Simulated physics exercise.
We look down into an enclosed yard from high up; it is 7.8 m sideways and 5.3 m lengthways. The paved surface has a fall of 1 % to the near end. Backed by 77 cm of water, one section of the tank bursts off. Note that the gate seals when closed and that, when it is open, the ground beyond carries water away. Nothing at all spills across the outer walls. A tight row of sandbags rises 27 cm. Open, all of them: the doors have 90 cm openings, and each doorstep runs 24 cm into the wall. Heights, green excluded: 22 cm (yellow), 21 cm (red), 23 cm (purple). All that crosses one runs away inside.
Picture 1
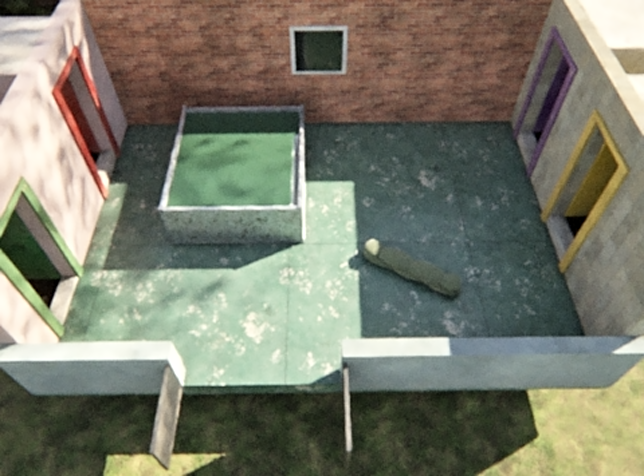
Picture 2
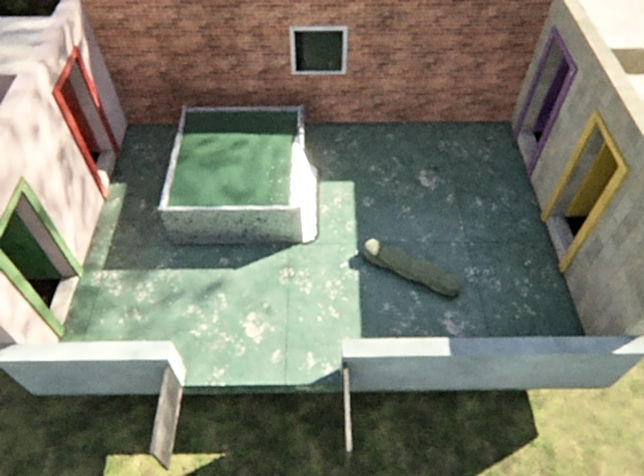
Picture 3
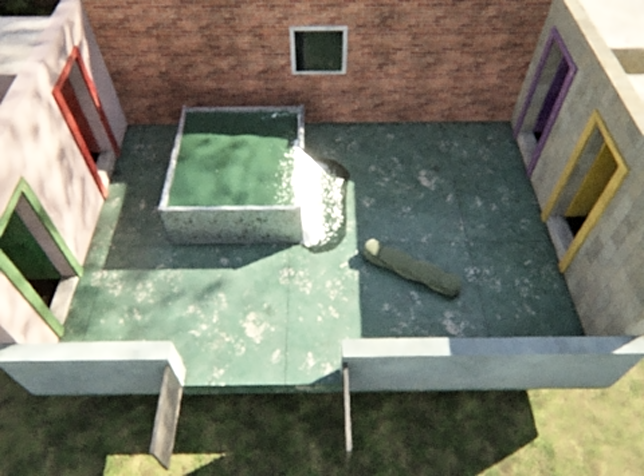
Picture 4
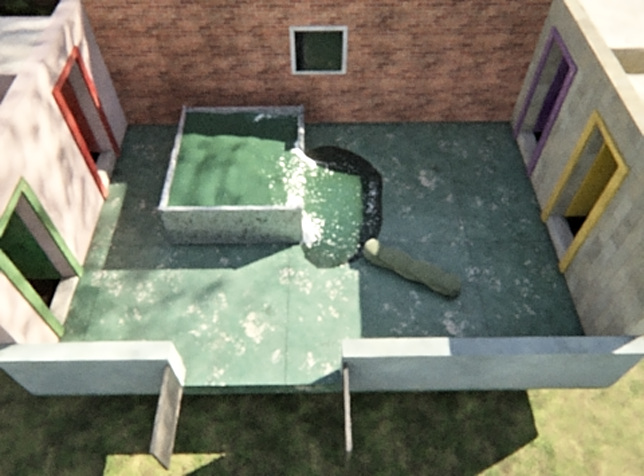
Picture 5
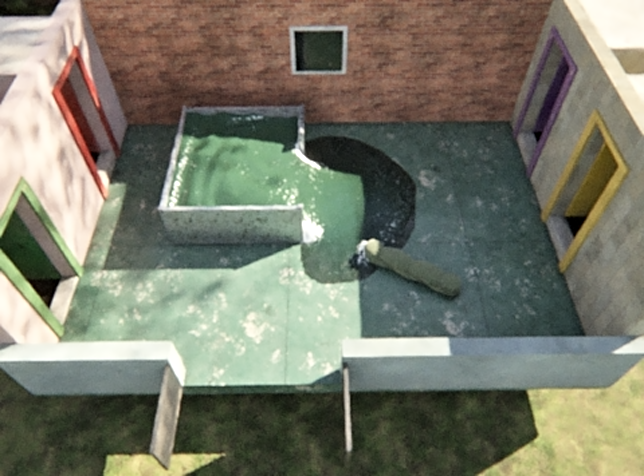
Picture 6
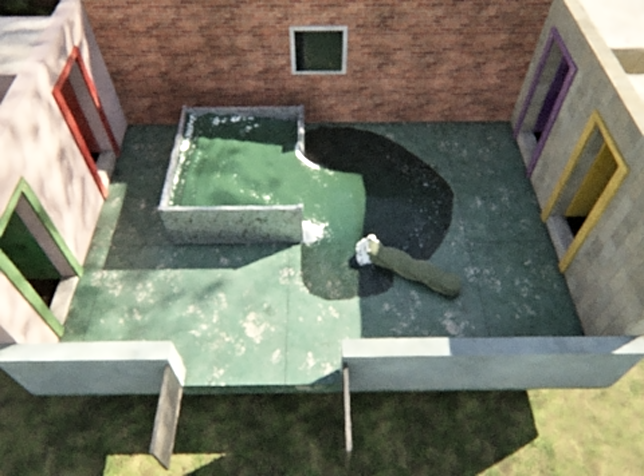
Water burst out of the right side of a raised tank in a walled yard, splashing white at first, then spread in a dark, widening patch across the green floor and around a log's pale end.
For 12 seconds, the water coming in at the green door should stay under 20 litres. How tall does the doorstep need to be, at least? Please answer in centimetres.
Close to 11.5 cm is just enough.
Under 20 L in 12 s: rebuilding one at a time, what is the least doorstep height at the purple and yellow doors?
You'd want about 25 centimetres at purple and about 31 centimetres at yellow.
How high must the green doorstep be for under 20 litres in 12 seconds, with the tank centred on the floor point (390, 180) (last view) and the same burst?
Then about 12.5 centimetres at the least.
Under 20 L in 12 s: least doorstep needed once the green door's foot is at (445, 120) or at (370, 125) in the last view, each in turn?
15 and 6.5 cm.
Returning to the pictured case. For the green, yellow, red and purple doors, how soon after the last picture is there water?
Arrives: Green 6.0 s / yellow 0.5 s / red 6.5 s / purple 0.6 s.
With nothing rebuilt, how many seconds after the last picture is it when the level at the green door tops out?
Some 7.5 s, more or less.
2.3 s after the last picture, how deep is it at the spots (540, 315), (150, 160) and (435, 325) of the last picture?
Going through the spots in order gives 20, 0 and 3 centimetres.
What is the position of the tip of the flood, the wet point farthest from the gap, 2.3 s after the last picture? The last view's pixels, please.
The tip of the flood lies near (593, 364).
Then, 0.7 s after the last picture water covers 45 % of the floor, deepest (37 cm) near (315, 220); it has not reached the green door.
Then, 2.3 s after the last picture water covers 55 % of the floor, deepest (41 cm) near (589, 352); it has not reached the green door.
Then, 11.3 s after the last picture water covers 95 % of the floor, deepest (12 cm) near (542, 364); 10 cm at the green door, 120 litres in over its 6 cm doorstep.
At the green door as built, the water peaked near 16 cm, 7.5 s after the last picture.
With a doorstep of 10.5 cm, 30 litres would have come in within the 12 s; with 12.5 cm, 11 litres. So under 20 litres takes about 11.5 cm.
